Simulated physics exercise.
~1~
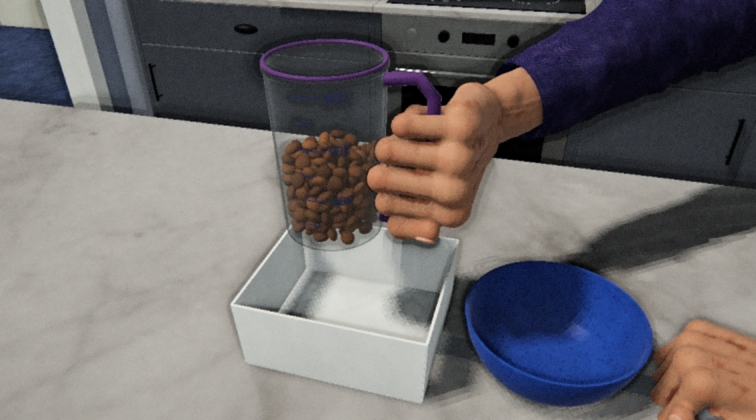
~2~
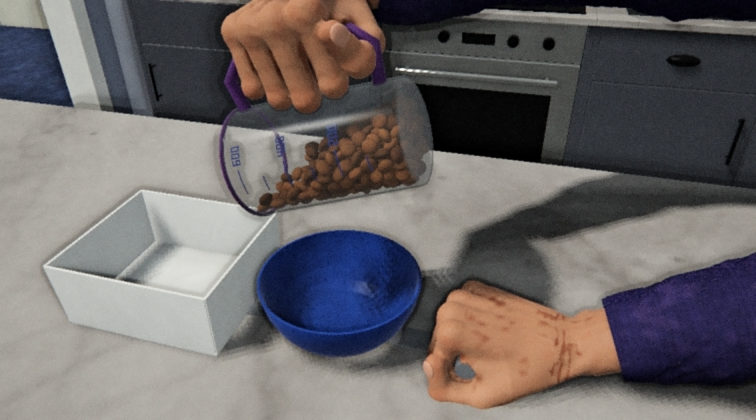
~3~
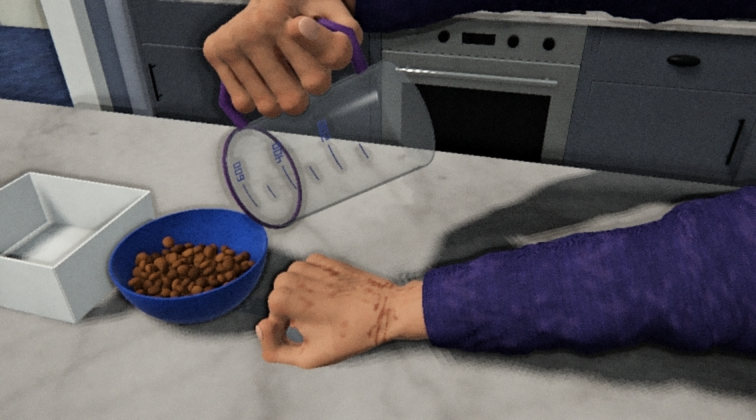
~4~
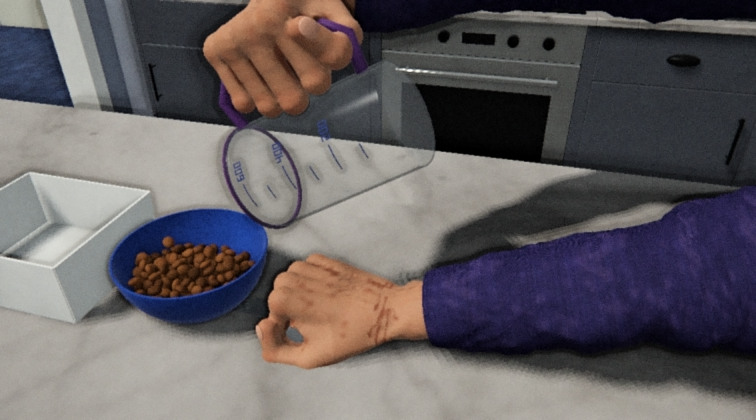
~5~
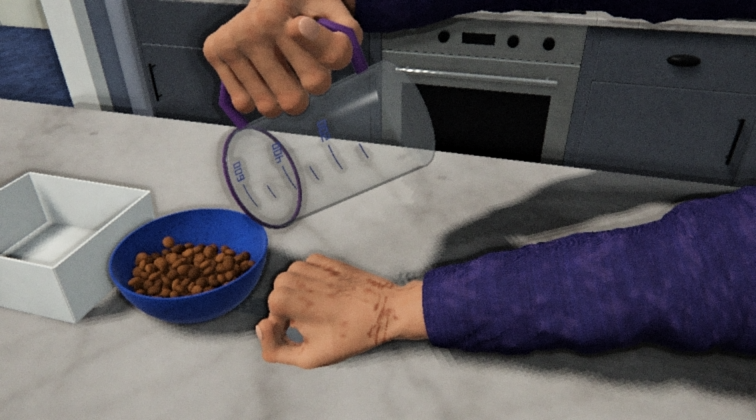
At first, a hand in a purple sleeve holds a clear jug of brown kibble upright over a marble counter, just above a square white tin, with a round blue bowl to its right. The jug then tips onto its side, its mouth toward the left, while the tin and bowl slide left and the other hand follows beside the bowl. As the containers move farther left, the jug tilts past level and the kibble drops into the blue bowl. Finally everything is still, with the emptied jug held tilted, the kibble heaped in the bowl and the white tin empty.
